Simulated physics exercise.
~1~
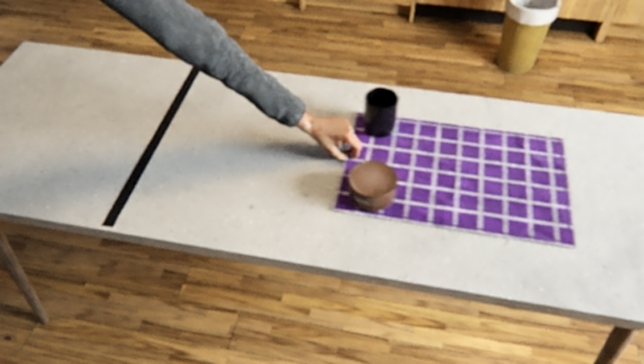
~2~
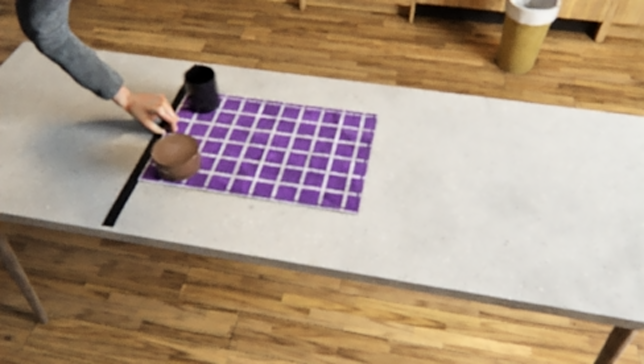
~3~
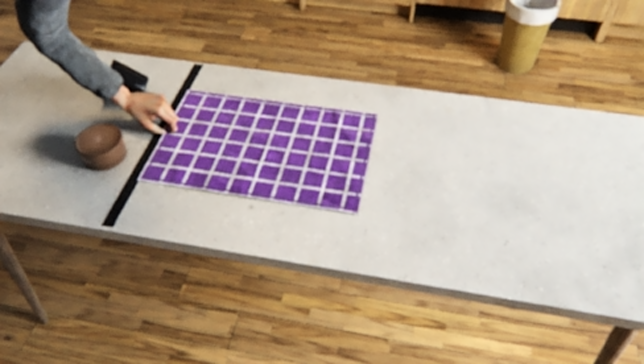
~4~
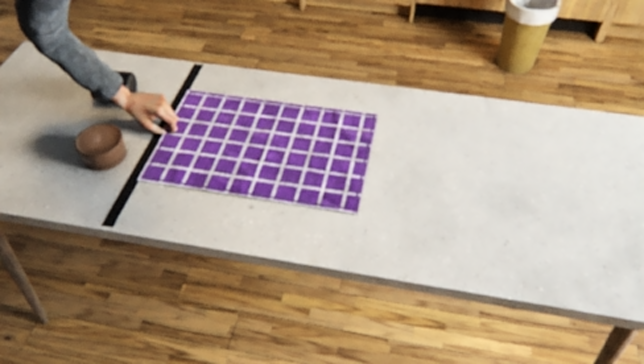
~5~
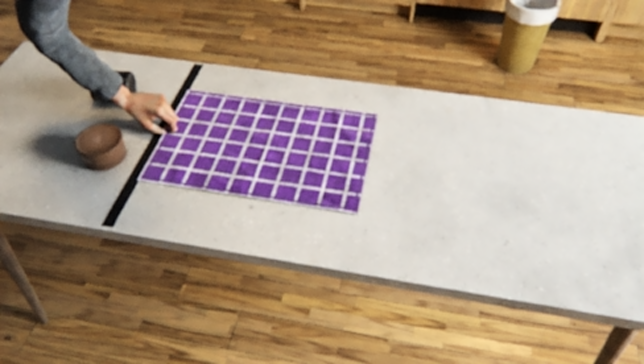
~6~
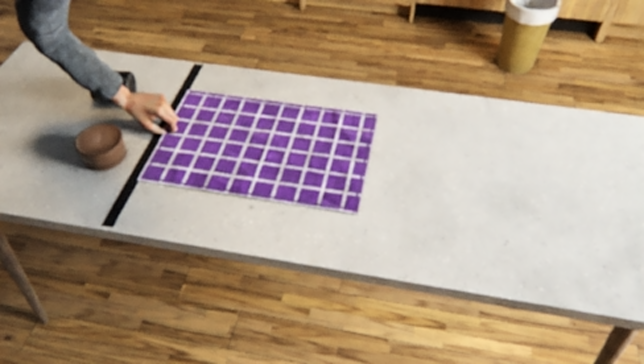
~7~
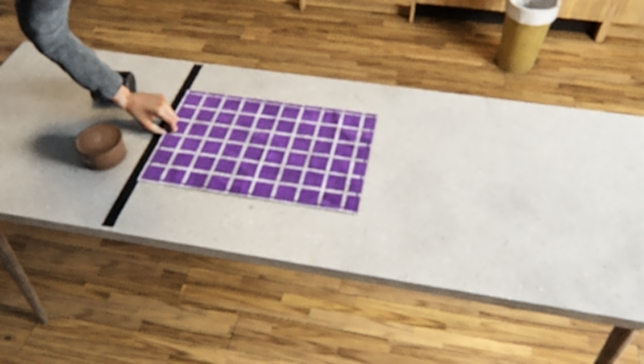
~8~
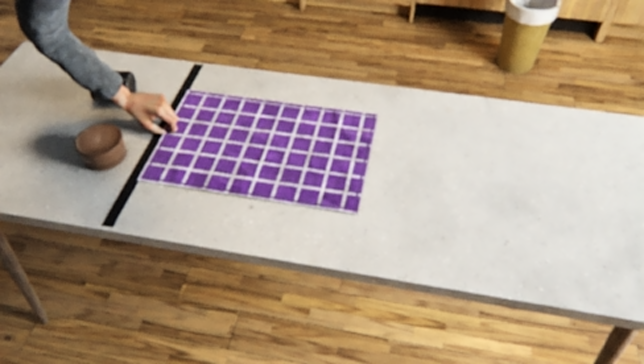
At the start, a brown tub and a black mug sit near the left edge of a purple checked tea towel on a pale table, with a hand gripping the cloth beside them. The hand pulls the towel left toward a strip of black tape, and both items ride along. The cloth stops with its edge at the tape, but the tub and mug carry on past it. The tub comes to rest upright on the bare table, while the mug tips over. It ends up lying partly hidden behind the arm, and everything stays still.
